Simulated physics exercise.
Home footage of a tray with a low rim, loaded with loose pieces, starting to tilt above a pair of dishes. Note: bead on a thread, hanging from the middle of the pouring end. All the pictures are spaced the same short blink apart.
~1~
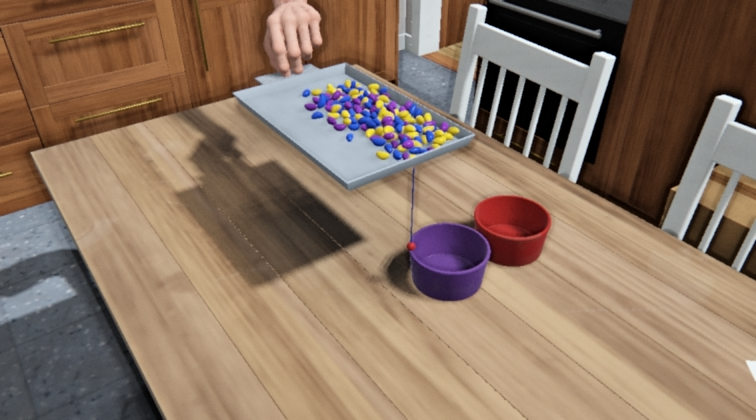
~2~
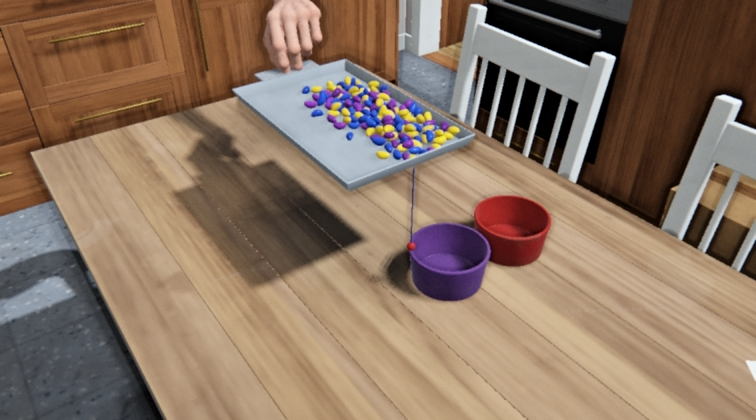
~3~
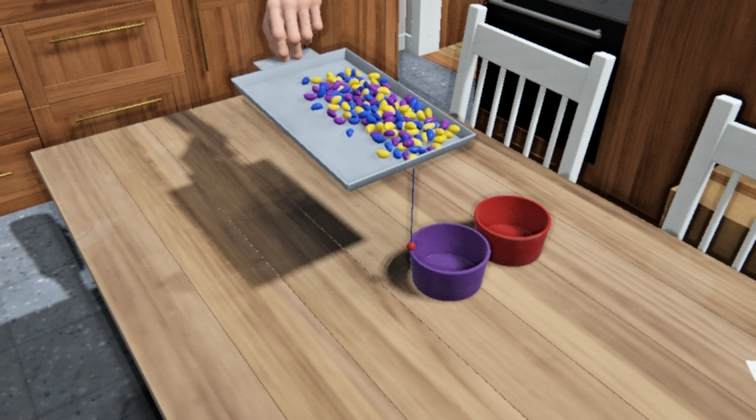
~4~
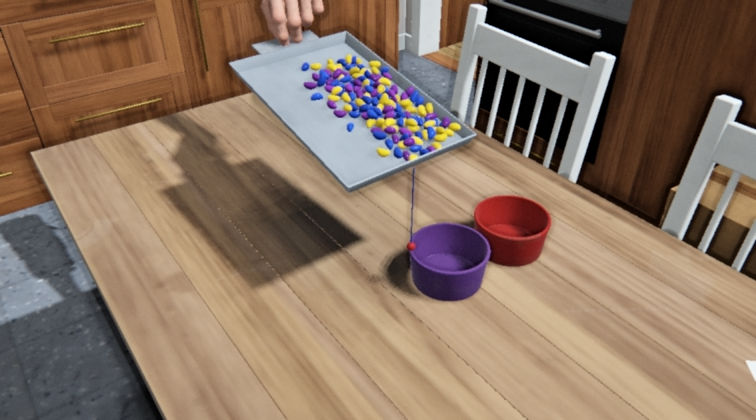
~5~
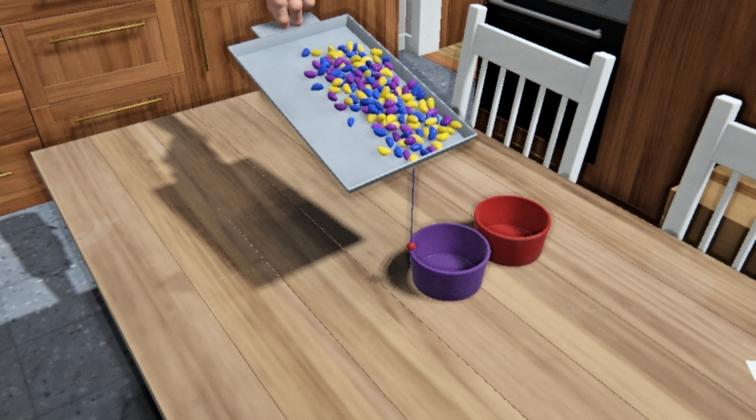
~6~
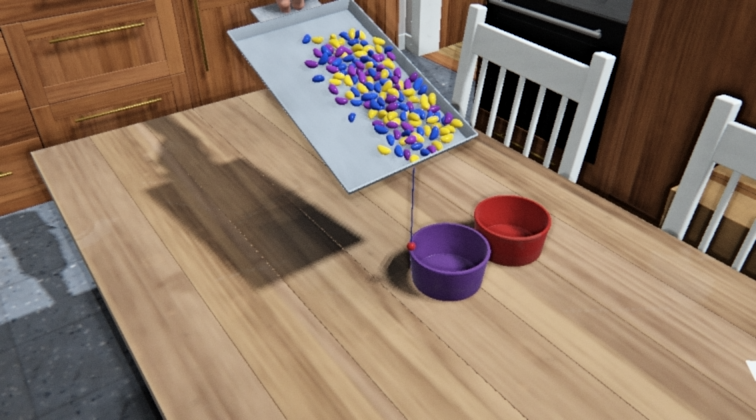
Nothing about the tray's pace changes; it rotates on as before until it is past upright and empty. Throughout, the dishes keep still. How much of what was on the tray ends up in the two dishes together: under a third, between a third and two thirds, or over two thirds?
Under a third.
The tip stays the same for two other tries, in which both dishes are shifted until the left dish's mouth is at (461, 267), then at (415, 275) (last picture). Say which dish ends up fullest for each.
In order: The left-hand one. Then: The left-hand one.
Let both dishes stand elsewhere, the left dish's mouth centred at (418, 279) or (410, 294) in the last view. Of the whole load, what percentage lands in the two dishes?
You'd get 50 in a hundred the first time and 70 in a hundred the second.
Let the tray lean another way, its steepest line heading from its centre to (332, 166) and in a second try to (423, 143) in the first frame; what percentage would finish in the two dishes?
You'd get 0 per cent the first time and 60 per cent the second time.
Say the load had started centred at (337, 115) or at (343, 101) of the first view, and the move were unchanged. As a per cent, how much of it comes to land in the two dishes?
Try 1: 10 %; try 2: 10 %.
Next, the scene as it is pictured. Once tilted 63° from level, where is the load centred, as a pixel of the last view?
Around (403, 144).
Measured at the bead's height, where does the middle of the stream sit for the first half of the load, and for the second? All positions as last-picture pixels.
Around (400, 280), followed by around (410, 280).
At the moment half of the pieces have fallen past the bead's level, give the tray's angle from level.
A tilt of roughly 95°.
Soon after the last picture, tray tipped steeply; most on the tray; a small part in the air.
A little later, tray tipped right over; a small part on the tray; a small part in the left dish; about two thirds outside both; about a quarter in the air.
Later still, tray tipped past a quarter turn; a small part in the left dish; nearly all outside both.
At rest, tray tipped past a quarter turn; a small part in the left dish; none in the right dish; nearly all outside both.
